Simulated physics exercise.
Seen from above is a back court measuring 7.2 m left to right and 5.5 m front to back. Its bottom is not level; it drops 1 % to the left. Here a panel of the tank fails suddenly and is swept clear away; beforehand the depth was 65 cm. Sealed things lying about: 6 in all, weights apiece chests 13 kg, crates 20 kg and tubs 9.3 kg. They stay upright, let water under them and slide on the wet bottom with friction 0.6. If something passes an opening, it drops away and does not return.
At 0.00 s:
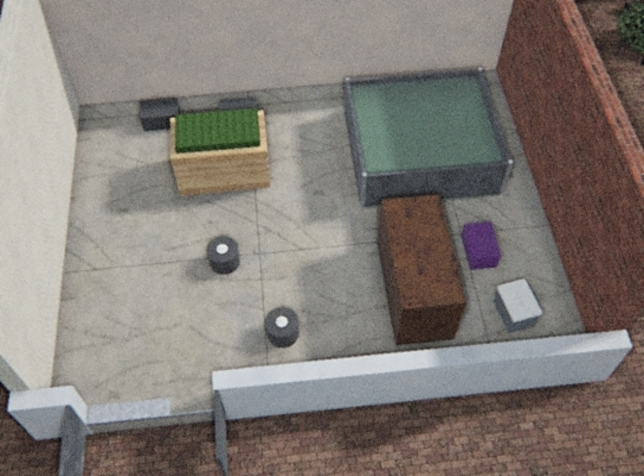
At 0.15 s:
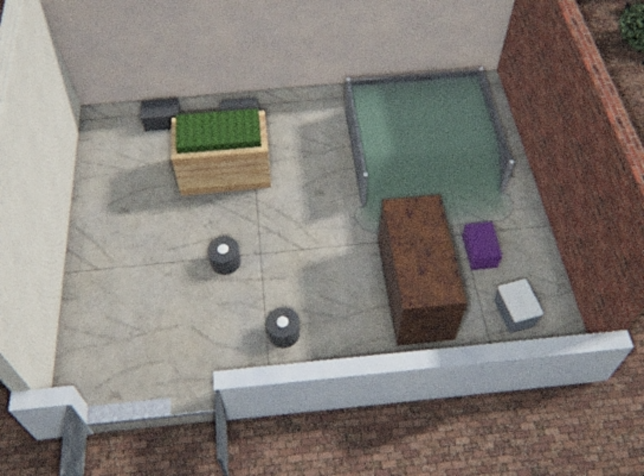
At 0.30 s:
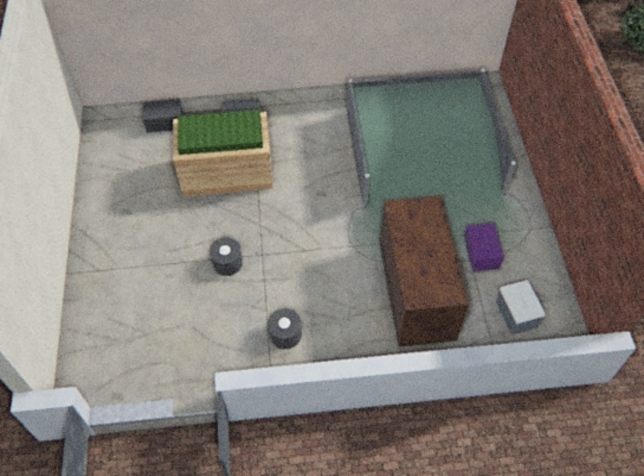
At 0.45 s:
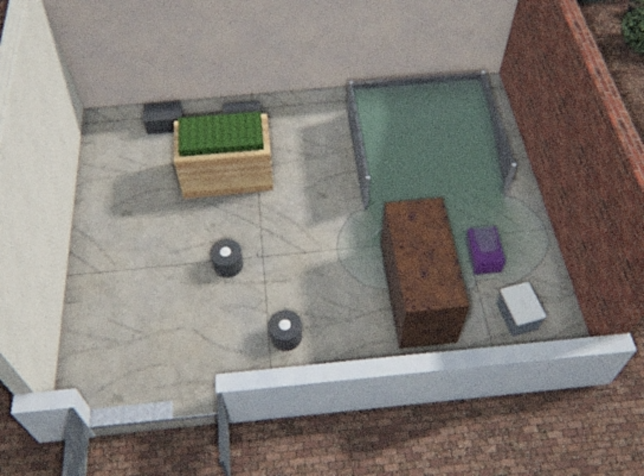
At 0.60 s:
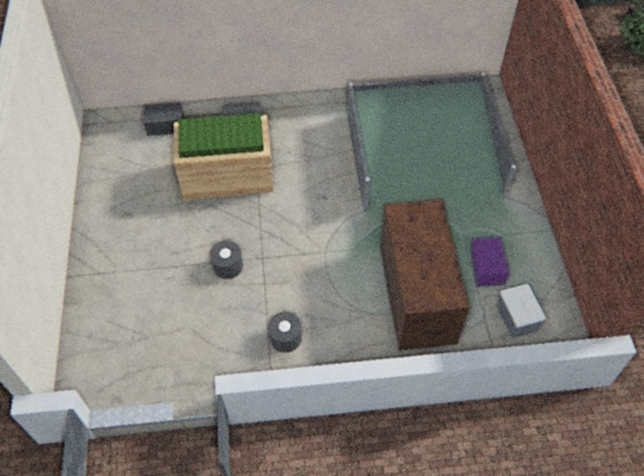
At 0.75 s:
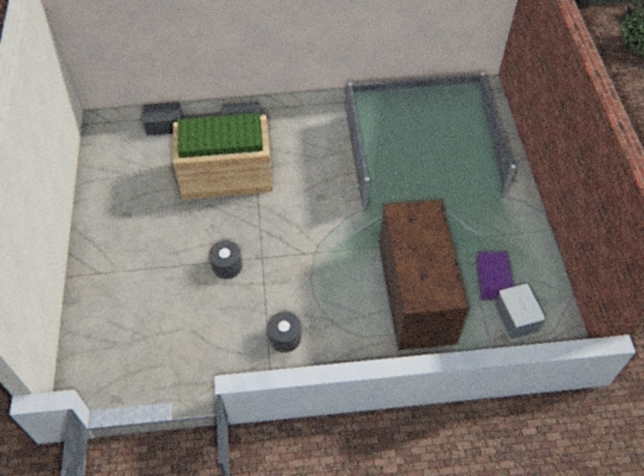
A walled courtyard held a glass-sided tank of greenish water until its front panel vanished and the water spread out around the tall brown block, then pushed the purple crate toward the pale box.
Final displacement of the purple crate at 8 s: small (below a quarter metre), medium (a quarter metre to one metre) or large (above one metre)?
Large.
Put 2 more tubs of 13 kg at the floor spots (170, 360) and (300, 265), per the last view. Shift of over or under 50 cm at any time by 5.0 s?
Beyond the mark, beyond the mark.
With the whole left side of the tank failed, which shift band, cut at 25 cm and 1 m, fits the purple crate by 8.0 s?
After that, the purple crate hardly moves.
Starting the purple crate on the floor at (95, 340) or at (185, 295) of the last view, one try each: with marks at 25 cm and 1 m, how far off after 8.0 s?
I'd say it lands far off on the first try and it lands far off on the second.
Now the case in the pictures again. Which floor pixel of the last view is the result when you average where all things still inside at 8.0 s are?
Mean floor pixel: About (271, 166).
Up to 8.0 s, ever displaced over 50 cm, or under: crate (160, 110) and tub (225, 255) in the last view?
In sequence - stayed below the line; crossed the line.
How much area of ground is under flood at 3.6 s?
27 m2.
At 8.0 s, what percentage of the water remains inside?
Around 92 per cent of the water is still in there.
After 1.6 s the purple crate is near (519, 295), 0.9 m from its start, afloat; 0 of 6 are out; 2 afloat.
After 3.6 s the purple crate is near (450, 215), 0.6 m from its start, afloat; 0 of 6 are out; 2 afloat.
After 5.6 s the purple crate is near (380, 152), 2.2 m from its start, afloat; 1 of 6 are out; 3 afloat.
After 8.0 s the purple crate is near (391, 157), 2.0 m from its start, afloat; 1 of 6 are out; 3 afloat.
